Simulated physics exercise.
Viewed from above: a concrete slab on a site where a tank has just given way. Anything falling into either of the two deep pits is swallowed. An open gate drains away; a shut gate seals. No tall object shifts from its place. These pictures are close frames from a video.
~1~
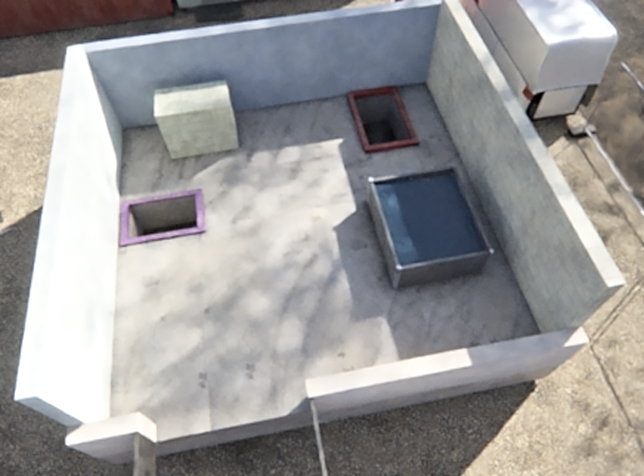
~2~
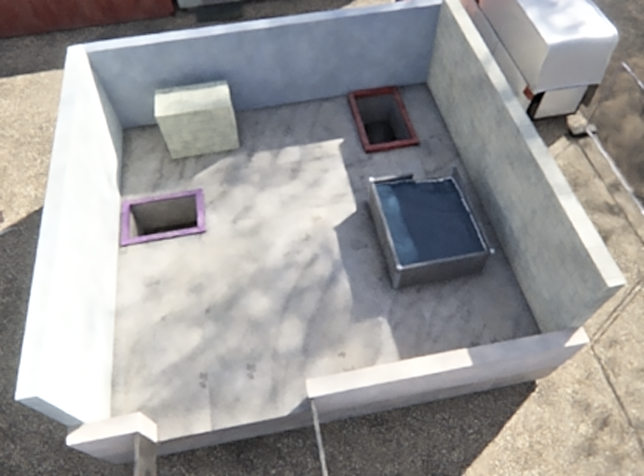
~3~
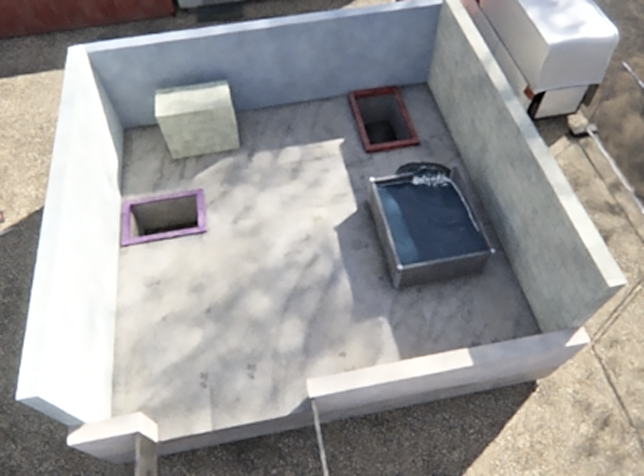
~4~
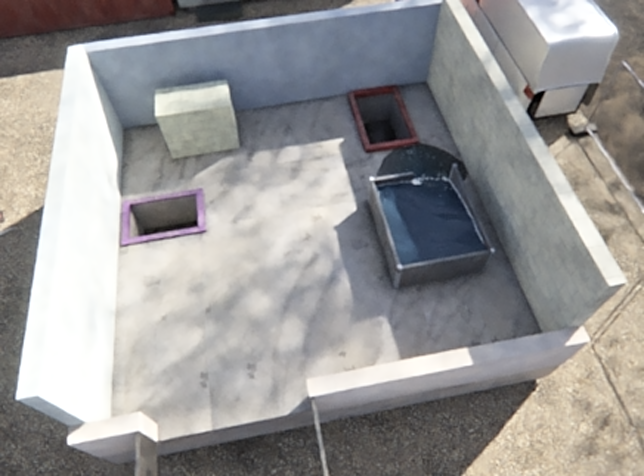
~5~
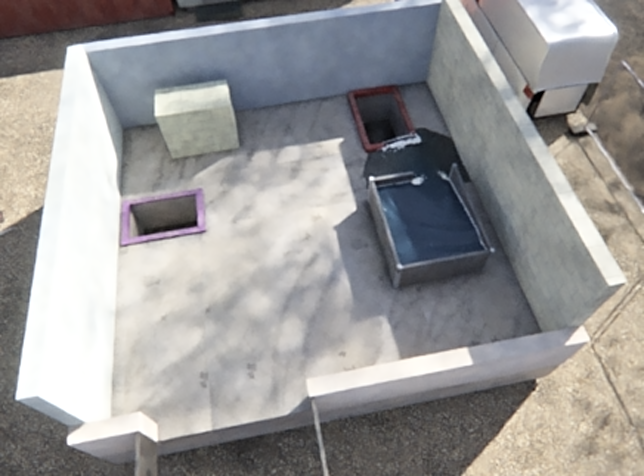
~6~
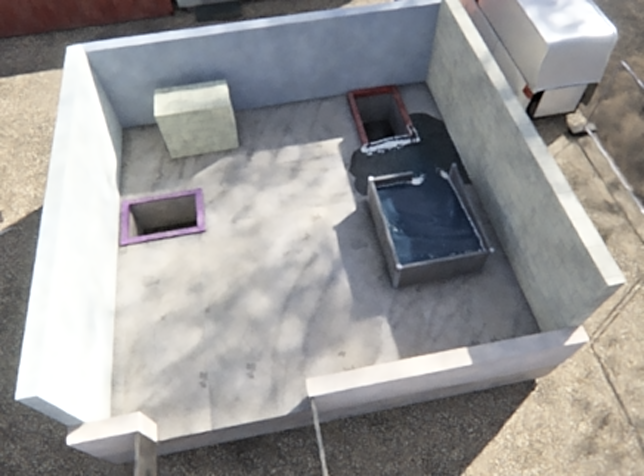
On a walled concrete slab, water pours from the open tank's far side and spreads outward.
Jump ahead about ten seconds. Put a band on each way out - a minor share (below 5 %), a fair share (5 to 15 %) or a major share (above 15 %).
Bands: Gate: A minor share; purple pit: A minor share; red pit: A major share.
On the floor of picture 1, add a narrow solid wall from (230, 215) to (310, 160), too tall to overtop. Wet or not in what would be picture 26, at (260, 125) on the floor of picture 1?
My call: Swamped.
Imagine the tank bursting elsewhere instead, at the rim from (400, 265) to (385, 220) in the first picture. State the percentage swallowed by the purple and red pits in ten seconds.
Purple 8 %, red 0 %.
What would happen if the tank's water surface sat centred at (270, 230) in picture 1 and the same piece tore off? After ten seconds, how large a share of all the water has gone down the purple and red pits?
After ten seconds: Purple pit around 6 percent, red pit around 8 percent.
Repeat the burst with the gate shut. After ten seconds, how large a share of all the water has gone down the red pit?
That's 40 in a hundred for red.
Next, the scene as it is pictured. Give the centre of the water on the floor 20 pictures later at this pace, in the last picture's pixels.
About (403, 187).
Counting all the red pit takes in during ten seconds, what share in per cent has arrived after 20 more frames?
Roughly 60 per cent.
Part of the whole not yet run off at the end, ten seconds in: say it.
My estimate is some 66 percent.
A moment on, water covers 10 % of the floor; the gate 0 %, the purple pit 0 %, the red pit 5 %.
Next, water covers 15 % of the floor; the gate 0 %, the purple pit 0 %, the red pit 11 %.
Then, water covers 20 % of the floor; the gate 0 %, the purple pit 0 %, the red pit 22 %.
Later, water covers 30 % of the floor; the gate 0 %, the purple pit 0 %, the red pit 32 %.
In the end, water covers 50 % of the floor; the gate 0 %, the purple pit 0 %, the red pit 35 %.
